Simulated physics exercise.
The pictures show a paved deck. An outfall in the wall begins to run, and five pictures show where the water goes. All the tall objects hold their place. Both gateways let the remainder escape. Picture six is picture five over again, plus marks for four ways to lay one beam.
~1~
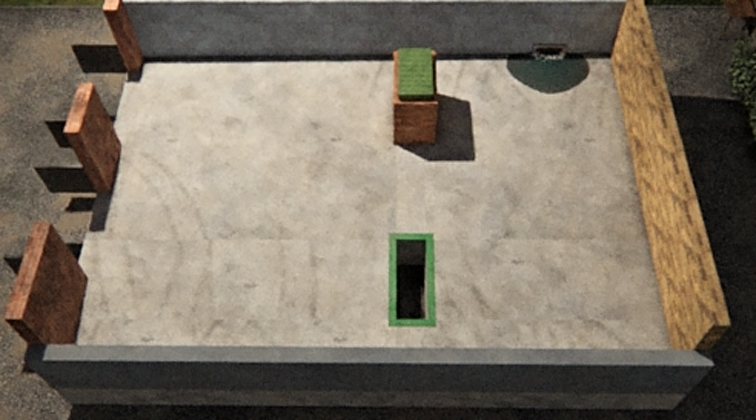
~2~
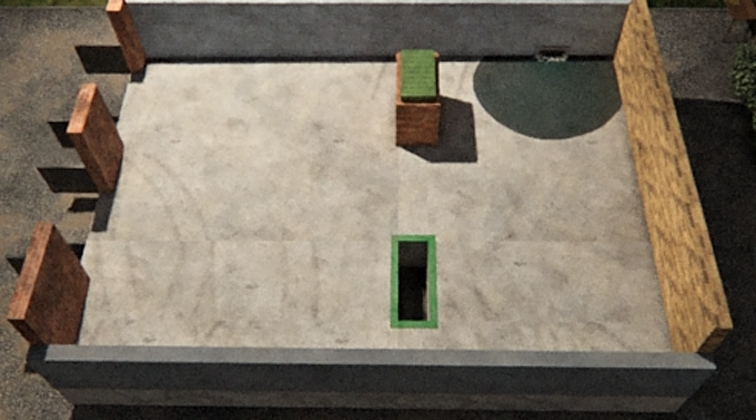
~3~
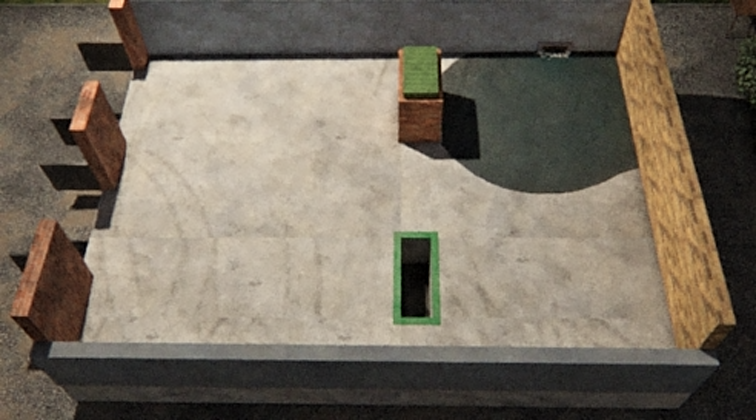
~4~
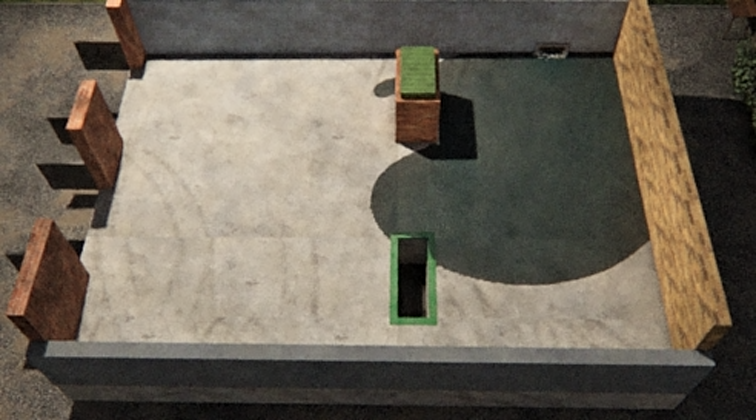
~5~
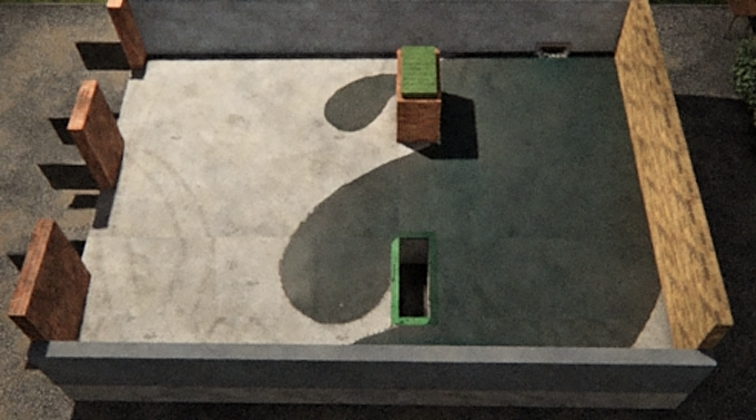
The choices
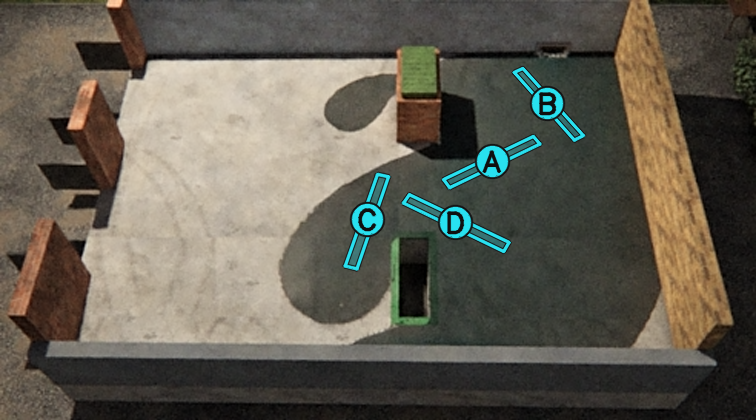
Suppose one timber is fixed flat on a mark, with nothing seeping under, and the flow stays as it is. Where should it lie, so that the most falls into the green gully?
Take C.
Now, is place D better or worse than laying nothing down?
Place D is worse.
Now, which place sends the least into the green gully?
That is place D.
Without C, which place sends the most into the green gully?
B.
In cyan, A from (446, 183) to (536, 140); B from (518, 70) to (578, 137); C from (351, 267) to (383, 175); D from (406, 198) to (506, 246).
Choosing A, about 23 % of the stream goes into the green gully, about 67 % out by the gates.
Choosing B, about 31 % of the stream goes into the green gully, about 59 % out by the gates.
Choosing C, about 45 % of the stream goes into the green gully, about 45 % out by the gates.
Choosing D, about 14 % of the stream goes into the green gully, about 75 % out by the gates.
